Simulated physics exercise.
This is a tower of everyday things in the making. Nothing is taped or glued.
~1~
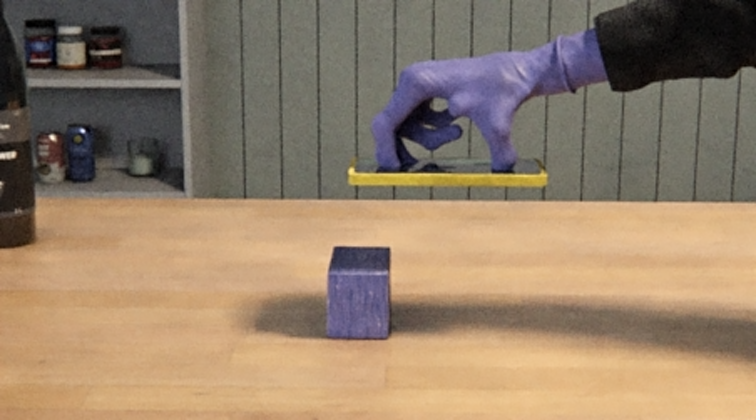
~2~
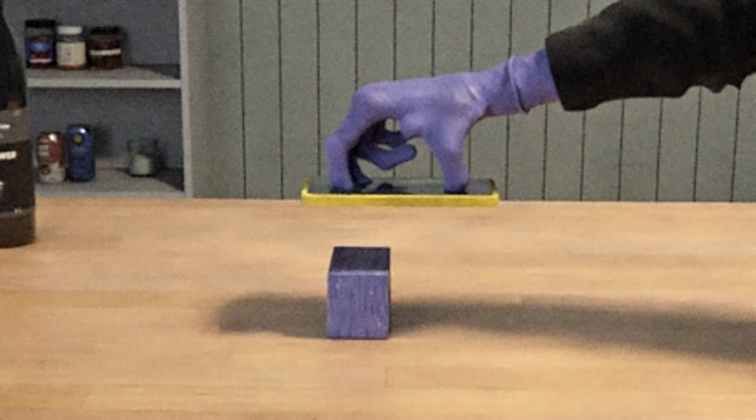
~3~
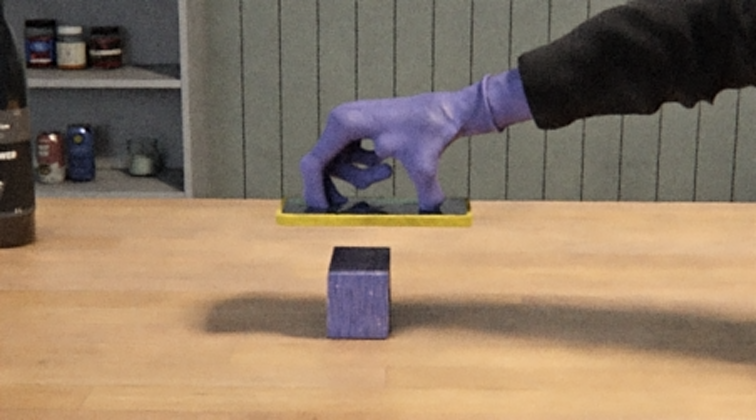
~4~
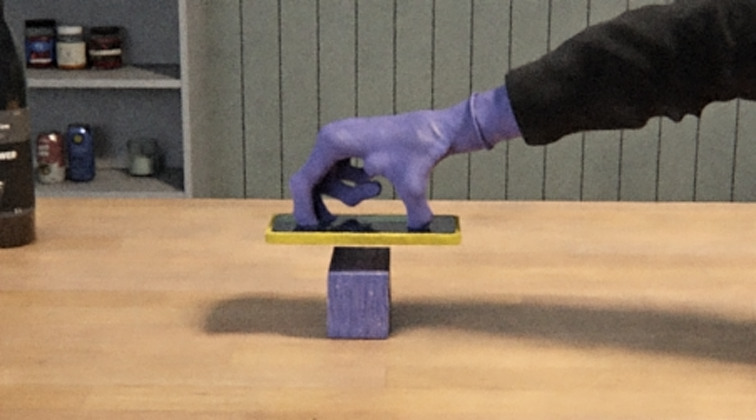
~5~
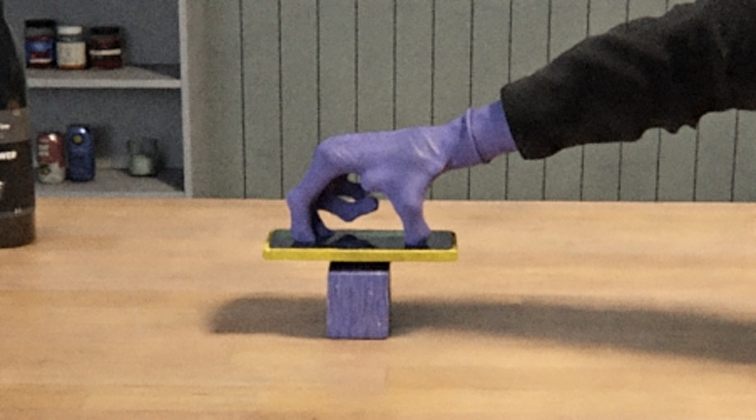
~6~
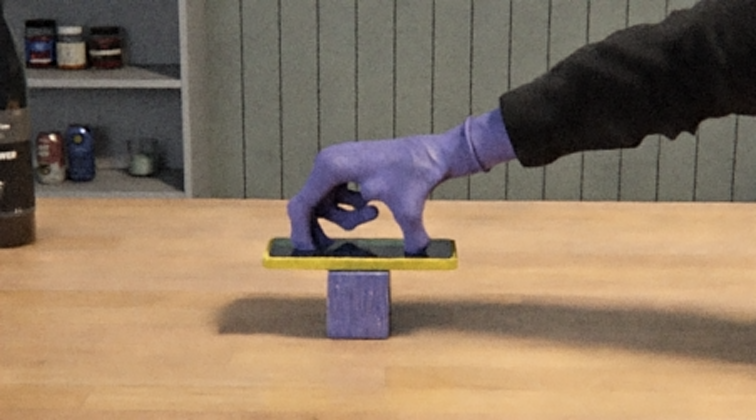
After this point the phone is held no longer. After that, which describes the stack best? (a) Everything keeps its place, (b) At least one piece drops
The answer is a.
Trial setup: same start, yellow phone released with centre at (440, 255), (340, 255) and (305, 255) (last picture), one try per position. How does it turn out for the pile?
Case one: It topples; case two: It stands firm; case three: It topples.
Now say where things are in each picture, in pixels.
Coming down; yellow phone (447, 172); blue block (360, 291), in the first frame.
Coming down; yellow phone (400, 192); blue block (360, 291), in the second frame.
Coming down; yellow phone (375, 211); blue block (360, 291), in the third frame.
Coming down; yellow phone (365, 229); blue block (360, 291), in the fourth frame.
Coming down; yellow phone (361, 245); blue block (360, 291), in the fifth frame.
Set down, still held; yellow phone (361, 253); blue block (360, 291), in the sixth frame.
Then, 0.50 s past the last view, nothing moves.
Then, 1.30 s past the last view, yellow phone resting near (361, 253).
Finally, all 3 still in place. Final places as the last picture's camera would see them, yellow phone near (361, 253). The pile keeps its balance.
